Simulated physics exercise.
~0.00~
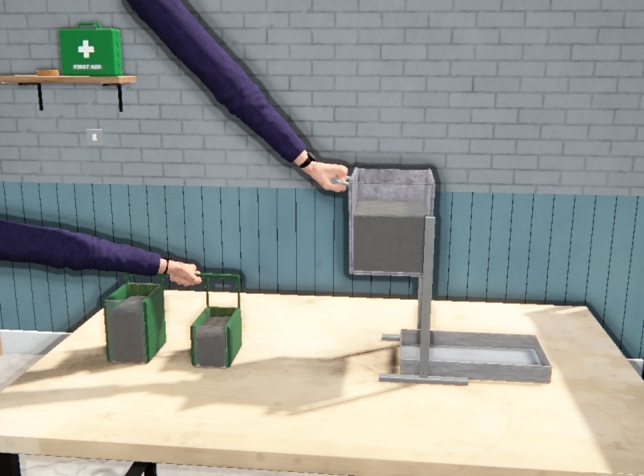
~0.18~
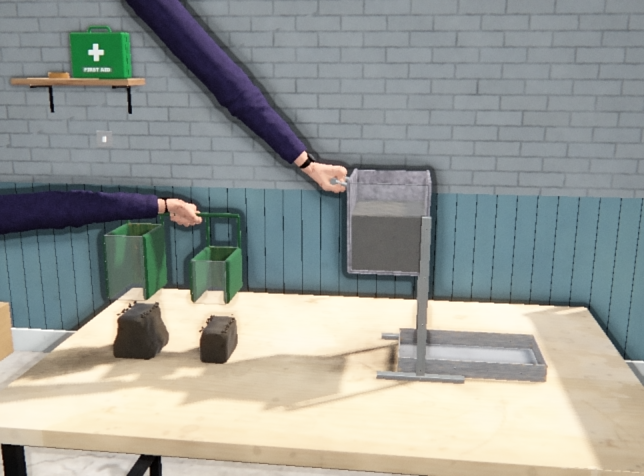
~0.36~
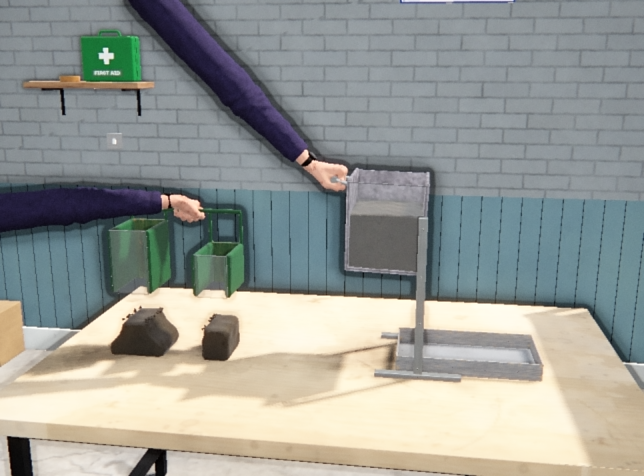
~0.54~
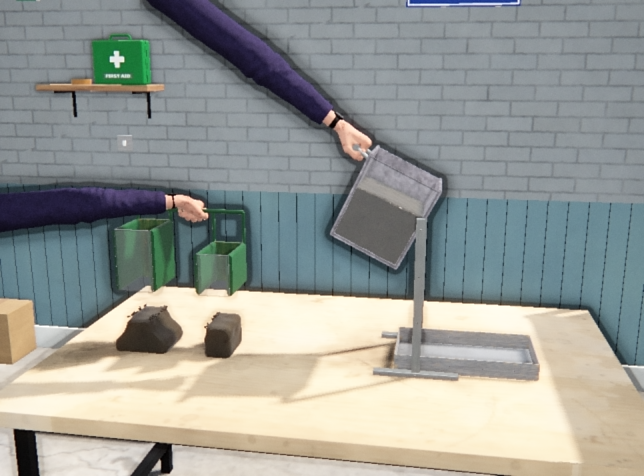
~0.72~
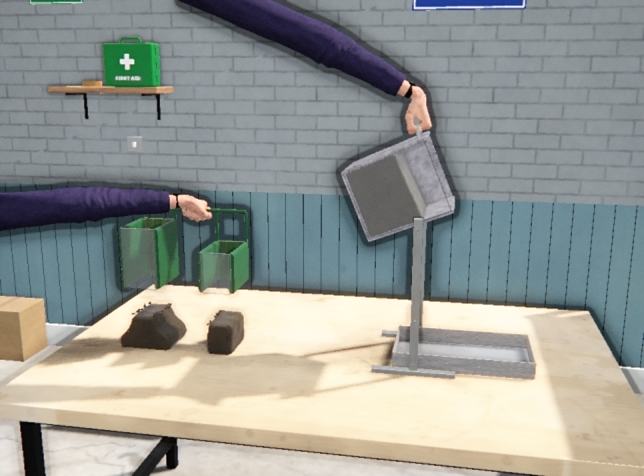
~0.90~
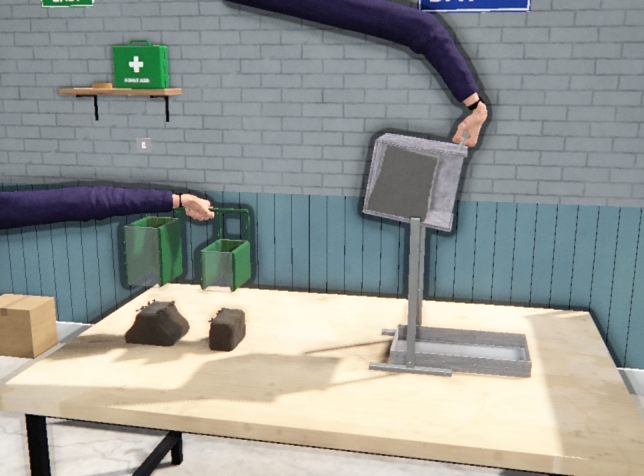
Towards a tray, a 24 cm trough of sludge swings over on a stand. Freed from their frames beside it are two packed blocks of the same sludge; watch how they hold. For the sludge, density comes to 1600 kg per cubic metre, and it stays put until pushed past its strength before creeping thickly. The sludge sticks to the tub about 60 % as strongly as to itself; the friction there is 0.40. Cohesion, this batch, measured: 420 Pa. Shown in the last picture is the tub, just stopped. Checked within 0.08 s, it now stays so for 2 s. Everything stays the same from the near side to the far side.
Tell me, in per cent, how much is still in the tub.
Something like 44 out of 100.
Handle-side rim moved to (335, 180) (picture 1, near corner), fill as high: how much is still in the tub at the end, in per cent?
Remaining in tub at end: Approx. 35 %.
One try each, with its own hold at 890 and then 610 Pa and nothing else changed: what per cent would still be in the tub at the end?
About 95 % first, about 55 % second.
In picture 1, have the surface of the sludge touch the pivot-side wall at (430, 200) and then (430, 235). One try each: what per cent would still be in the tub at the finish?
First try around 35 %, second try around 60 %.
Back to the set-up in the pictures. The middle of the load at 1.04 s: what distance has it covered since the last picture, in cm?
About 7 cm.
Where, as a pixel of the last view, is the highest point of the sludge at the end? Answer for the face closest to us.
Highest point: Approx. (389, 194).
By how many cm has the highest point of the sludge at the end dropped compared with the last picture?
The top ends up some 13 cm below its level in the last picture.
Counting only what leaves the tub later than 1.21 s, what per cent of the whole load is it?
About 10 percent.
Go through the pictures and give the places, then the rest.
Handle-side rim at (353, 182), tilt 0 degrees; top of the sludge at (428, 217); blocks stand 16 cm, 10 cm (left to right), in the first frame.
Handle-side rim at (351, 183), tilt 0 degrees; top of the sludge at (425, 217); blocks stand 13 cm, 9.8 cm (left to right), in the second frame.
Handle-side rim at (350, 182), tilt 2 degrees; top of the sludge at (359, 214); blocks stand 11 cm, 9.7 cm (left to right), in the third frame.
Handle-side rim at (372, 156), tilt 26 degrees; top of the sludge at (357, 188); blocks stand 11 cm, 9.7 cm (left to right), in the fourth frame.
Handle-side rim at (426, 141), tilt 67 degrees; top of the sludge at (394, 157); blocks stand 11 cm, 9.7 cm (left to right), in the fifth frame.
Handle-side rim at (465, 157), tilt 99 degrees; top of the sludge at (391, 146); blocks stand 11 cm, 9.7 cm (left to right), in the sixth frame.
After 1.04 s, the tub is at 99 degrees and holds 96 %.
After 1.21 s, the tub is at 99 degrees and holds 54 %.
After 1.38 s, the tub is at 99 degrees and holds 45 %.
After 1.55 s, the tub is at 99 degrees and holds 44 %.
After 2.90 s, at the end, the tub is at 99 degrees and holds 44 %.
